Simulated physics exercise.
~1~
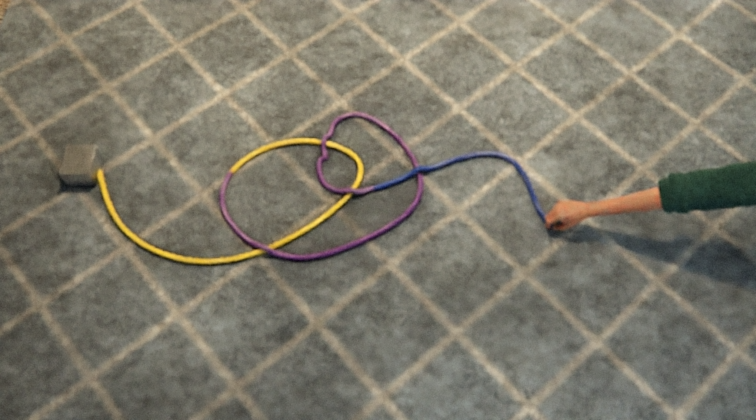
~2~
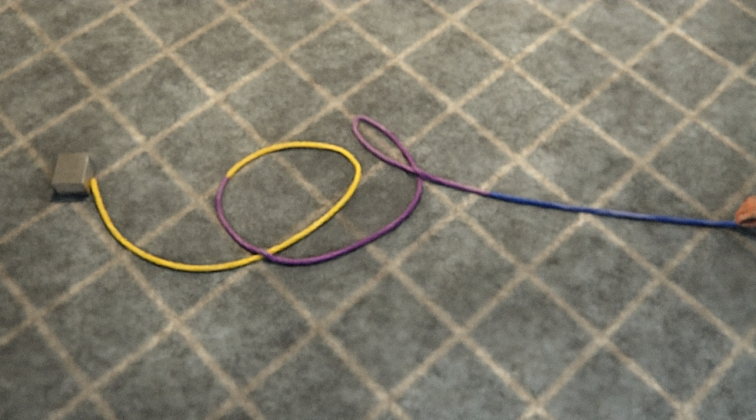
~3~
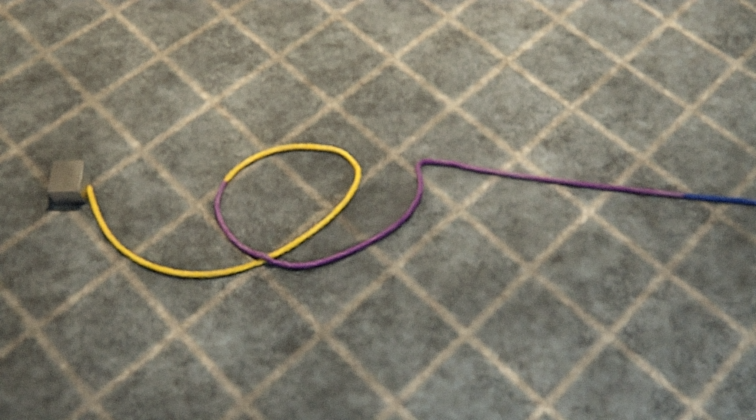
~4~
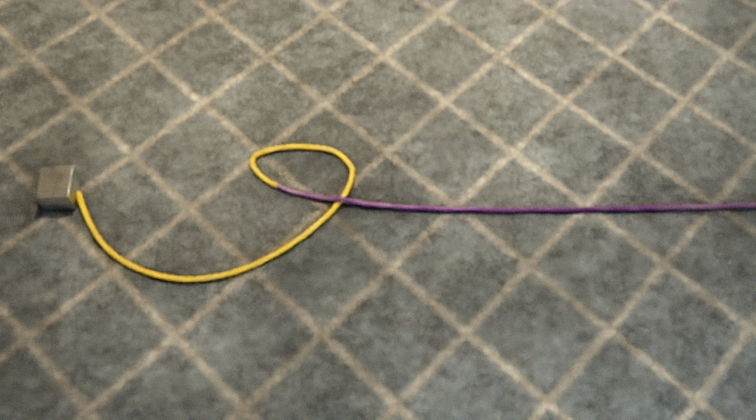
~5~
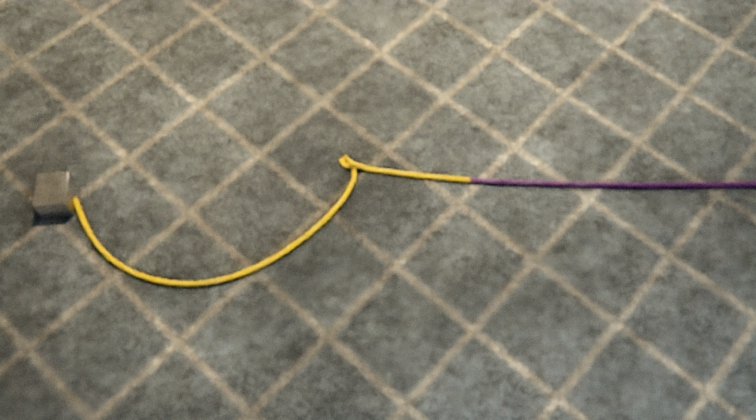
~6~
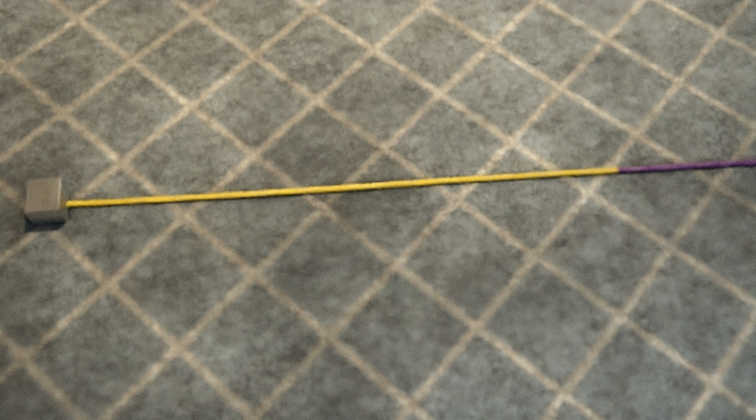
A hand and forearm in a dark green sleeve hold the blue end of a rope at the right, seen from above on a grey carpet crossed by pale diagonal lines. The rope runs from a small grey block at the left, yellow then purple then blue, looping over itself in the middle. The hand pulls the blue end away to the right and leaves view as the smaller purple loop narrows and opens out. The larger yellow and purple loop then shrinks to a tiny yellow kink. Finally that clears too, and the rope stretches straight from the block, without a knot in sight.
